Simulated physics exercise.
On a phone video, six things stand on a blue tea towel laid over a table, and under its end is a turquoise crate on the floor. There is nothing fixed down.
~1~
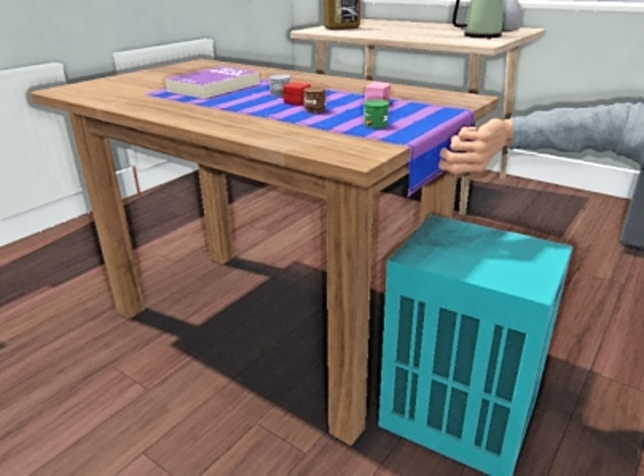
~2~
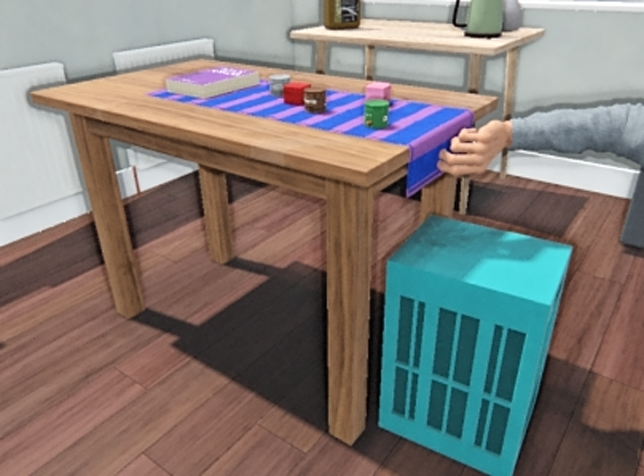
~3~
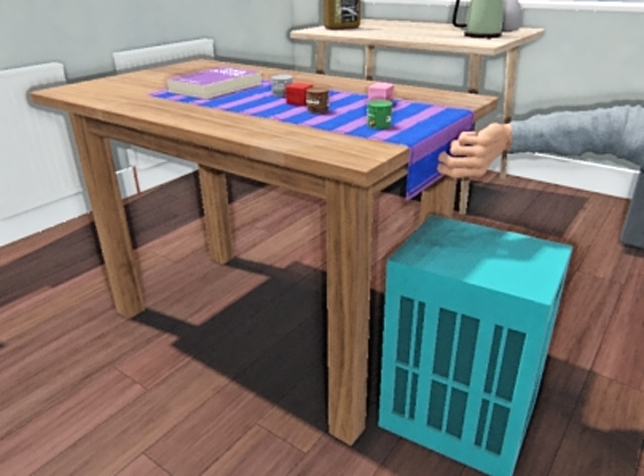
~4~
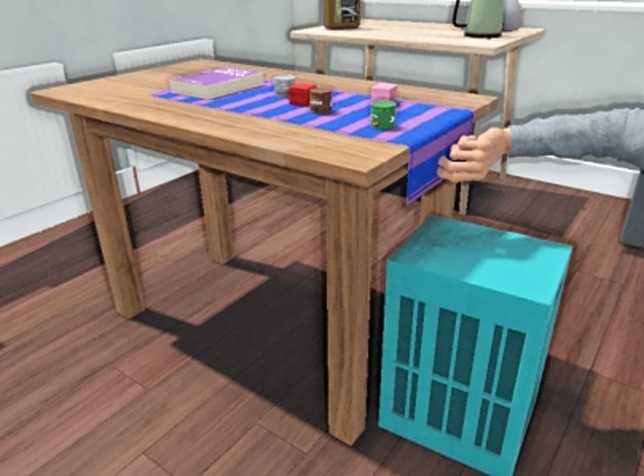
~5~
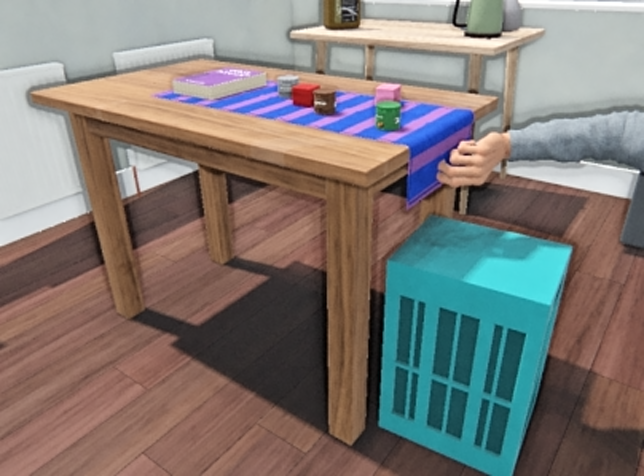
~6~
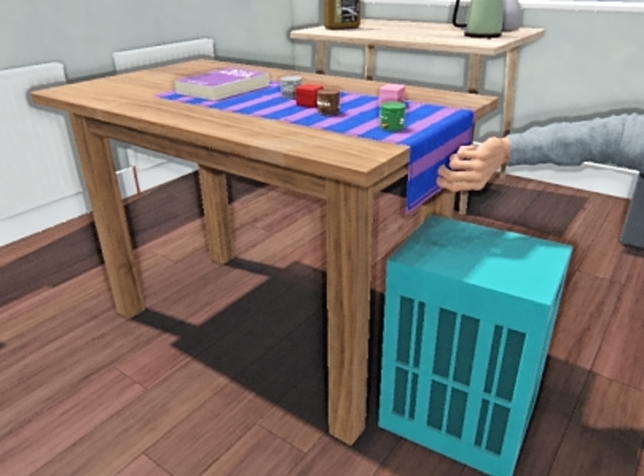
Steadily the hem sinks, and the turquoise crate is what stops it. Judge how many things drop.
Dropped things in total: One.
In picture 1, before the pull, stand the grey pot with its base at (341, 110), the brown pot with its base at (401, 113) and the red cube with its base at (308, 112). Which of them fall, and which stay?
The grey pot will stay where it is, the brown pot will end up down, and the red cube will stay where it is.
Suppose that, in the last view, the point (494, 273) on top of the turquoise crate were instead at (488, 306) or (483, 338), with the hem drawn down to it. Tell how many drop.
Respectively 2 and 3.
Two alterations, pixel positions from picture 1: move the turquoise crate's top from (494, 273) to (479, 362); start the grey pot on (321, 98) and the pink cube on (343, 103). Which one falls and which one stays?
The grey pot ends up off the top and the pink cube ends up off the top.
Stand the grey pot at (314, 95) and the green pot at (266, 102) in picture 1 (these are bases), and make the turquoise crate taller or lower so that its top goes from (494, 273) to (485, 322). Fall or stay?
The grey pot? Safe. The green pot? Safe.
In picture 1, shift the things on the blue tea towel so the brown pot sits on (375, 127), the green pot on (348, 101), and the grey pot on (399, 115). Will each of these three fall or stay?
Watch the brown pot go down, the green pot hang on and the grey pot go down.
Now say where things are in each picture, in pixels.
In the first frame, hem (407, 197); green pot (377, 103); pink cube (378, 85); brown pot (315, 89); red cube (297, 85); grey pot (280, 76); top of the crate (494, 273).
In the second frame, hem (407, 198); green pot (377, 103).
In the third frame, hem (406, 201); pink cube (381, 85).
In the fourth frame, hem (407, 205); brown pot (321, 90); top of the crate (494, 273).
In the fifth frame, hem (406, 210); red cube (306, 86).
In the sixth frame, hem (405, 215); green pot (393, 105); pink cube (393, 87); brown pot (329, 91); red cube (310, 86); grey pot (291, 78).
A little later, hem on the crate; green pot gone.
When it is over, hem on the crate; green pot gone. Over the edge go one.
